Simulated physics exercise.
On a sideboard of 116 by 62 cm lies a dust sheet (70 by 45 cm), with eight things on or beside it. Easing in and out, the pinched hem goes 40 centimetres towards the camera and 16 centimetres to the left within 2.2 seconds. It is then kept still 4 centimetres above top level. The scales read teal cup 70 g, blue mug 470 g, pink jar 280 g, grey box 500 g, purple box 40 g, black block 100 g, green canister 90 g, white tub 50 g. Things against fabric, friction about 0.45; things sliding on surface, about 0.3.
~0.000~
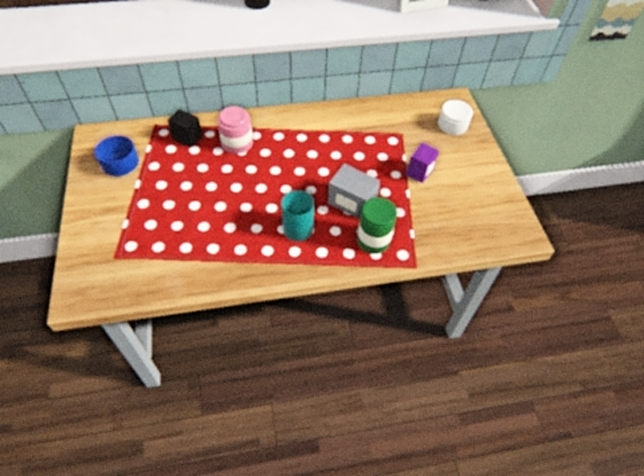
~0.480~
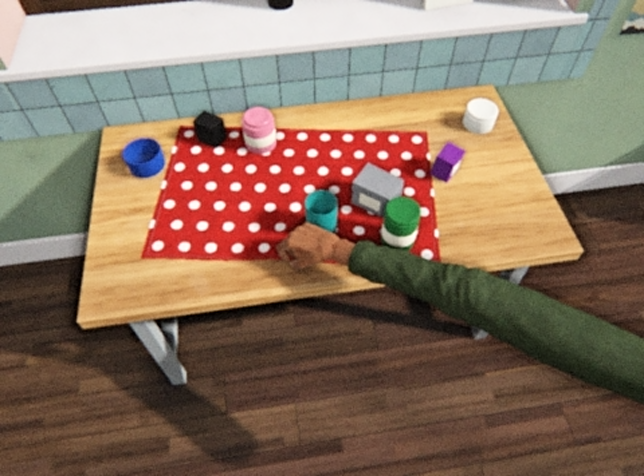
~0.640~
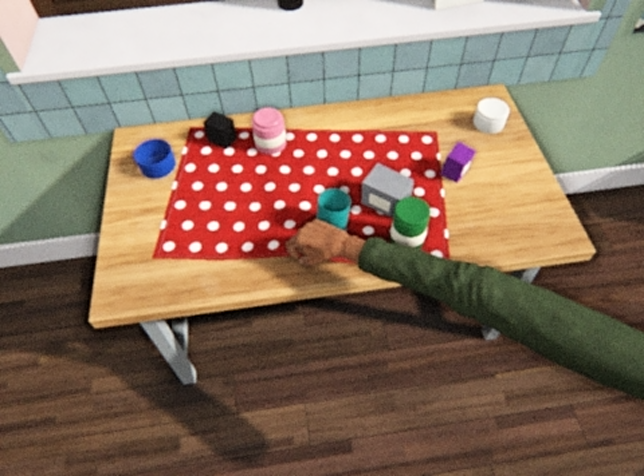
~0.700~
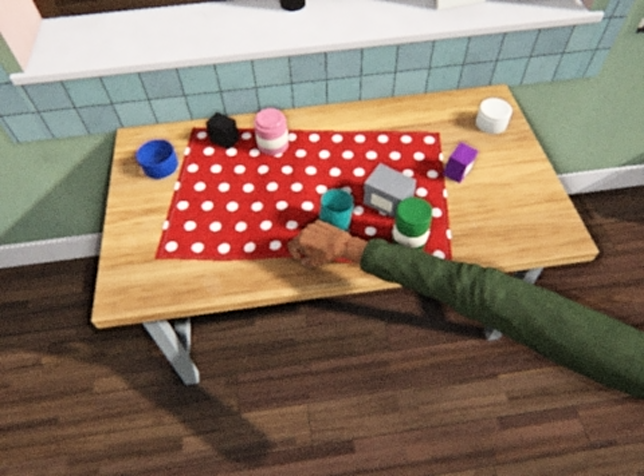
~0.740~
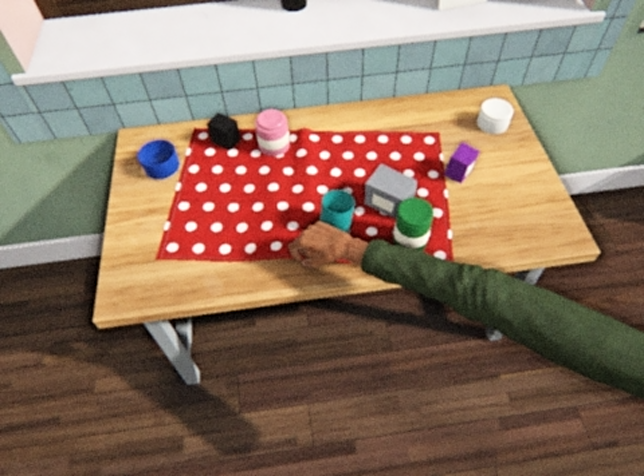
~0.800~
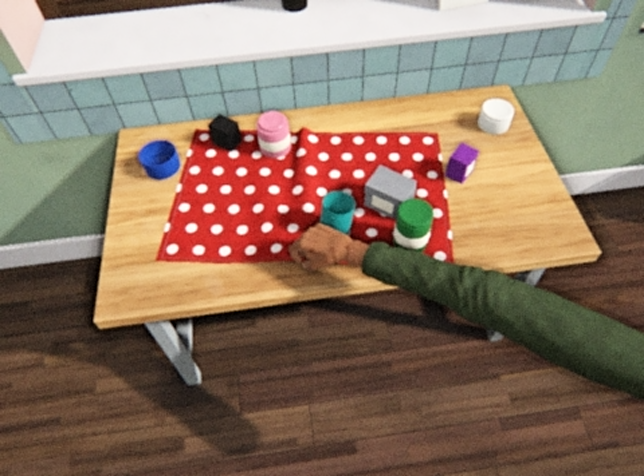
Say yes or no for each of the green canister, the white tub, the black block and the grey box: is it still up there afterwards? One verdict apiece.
Green canister - no; white tub - yes; black block - yes; grey box - no.
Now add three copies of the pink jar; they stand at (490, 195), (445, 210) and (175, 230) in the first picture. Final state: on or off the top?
So it goes: The first one is still up there, the next is still up there, the last ends up off.
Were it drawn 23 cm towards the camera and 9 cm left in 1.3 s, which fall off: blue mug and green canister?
Then blue mug holds on and green canister is lost over the edge.
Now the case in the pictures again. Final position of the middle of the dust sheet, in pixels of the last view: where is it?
(255, 340), roughly.
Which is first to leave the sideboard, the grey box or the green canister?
First: Green.
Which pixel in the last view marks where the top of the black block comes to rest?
(196, 242).
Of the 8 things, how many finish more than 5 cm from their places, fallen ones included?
My count is 5.
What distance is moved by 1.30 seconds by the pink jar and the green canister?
Approx. shift - pink jar: 10 cm; green canister: 8 cm.
After 1.3 s, 95 % of the dust sheet is still over the top; black block 9 cm off its start, grey box 8 cm off its start, green canister 7 cm off its start.
After 1.8 s, 70 % of the dust sheet is still over the top; green canister over the edge, black block 23 cm off its start, grey box 23 cm off its start.
After 2.3 s, 30 % of the dust sheet is still over the top; grey box over the edge, green canister over the edge, black block 35 cm off its start at (196, 225).
After 2.8 s, 20 % of the dust sheet is still over the top; grey box over the edge, black block 39 cm off its start, green canister over the edge.
After 4.4 s, 20 % of the dust sheet is still over the top; grey box over the edge, black block 39 cm off its start at (196, 242), green canister over the edge, white tub 0 cm off its start at (498, 109).
